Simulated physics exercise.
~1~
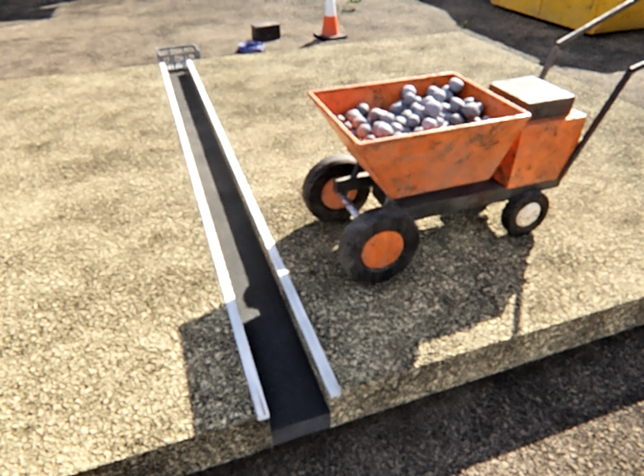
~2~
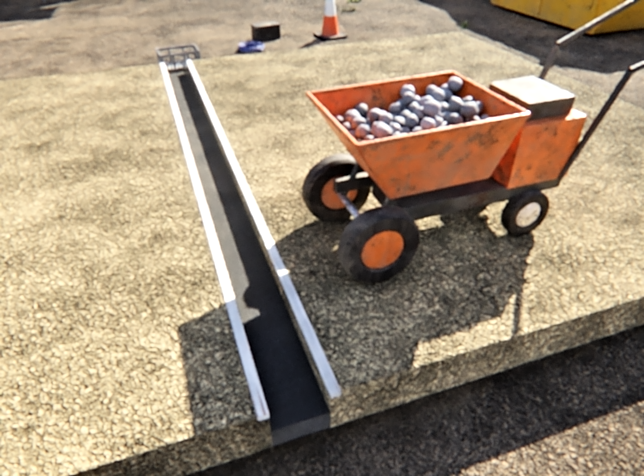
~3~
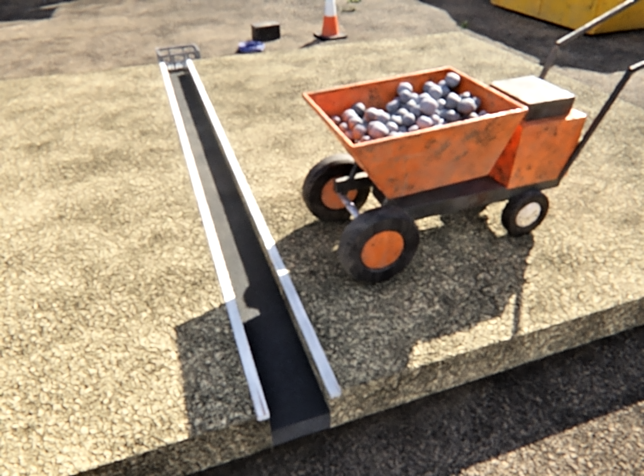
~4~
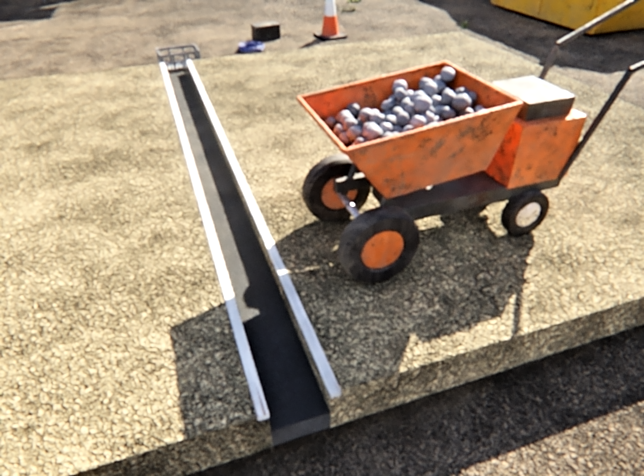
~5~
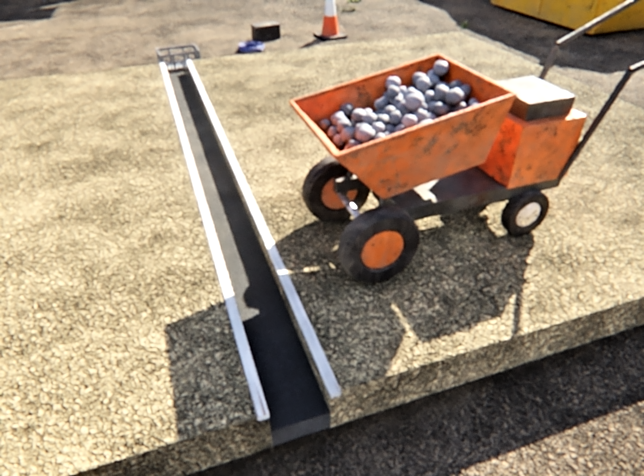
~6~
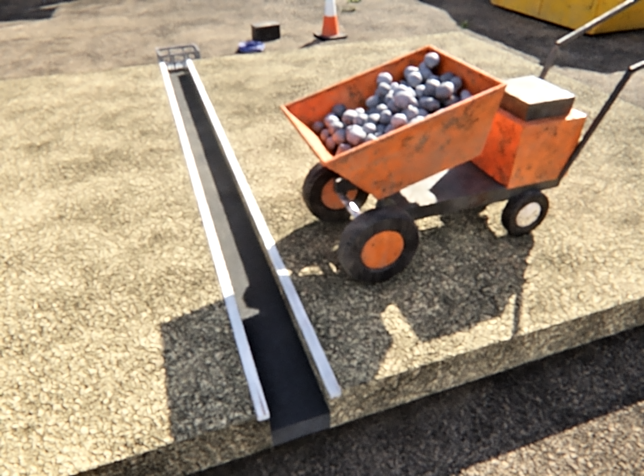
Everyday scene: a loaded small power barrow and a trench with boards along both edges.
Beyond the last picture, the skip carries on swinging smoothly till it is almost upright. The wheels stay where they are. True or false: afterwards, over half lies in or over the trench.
False.
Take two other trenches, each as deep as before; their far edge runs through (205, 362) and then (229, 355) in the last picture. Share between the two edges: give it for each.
Lab note: Try one about 70 %, try two about 50 %.
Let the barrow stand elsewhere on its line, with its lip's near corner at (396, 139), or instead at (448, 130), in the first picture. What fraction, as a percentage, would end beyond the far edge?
First position: Some 20 percent; second position: Some 0 percent.
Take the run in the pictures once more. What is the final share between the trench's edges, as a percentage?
It works out to roughly 35 percent of the load.
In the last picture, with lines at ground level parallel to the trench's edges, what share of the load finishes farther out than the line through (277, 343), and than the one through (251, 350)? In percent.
I'd say about 70 and about 50 in a hundred.
Soon, skip tipped steeply; all in the skip.
A while on, skip tipped right over; most in the skip; a stray few in or heaped over the trench; about a quarter beyond it; a stray few falling.
Towards the end, skip tipped right over; about a quarter in the skip; about a quarter in or heaped over the trench; about half beyond it.
Finally, skip tipped right over; about a quarter in the skip; about a third in or heaped over the trench; about half beyond it.
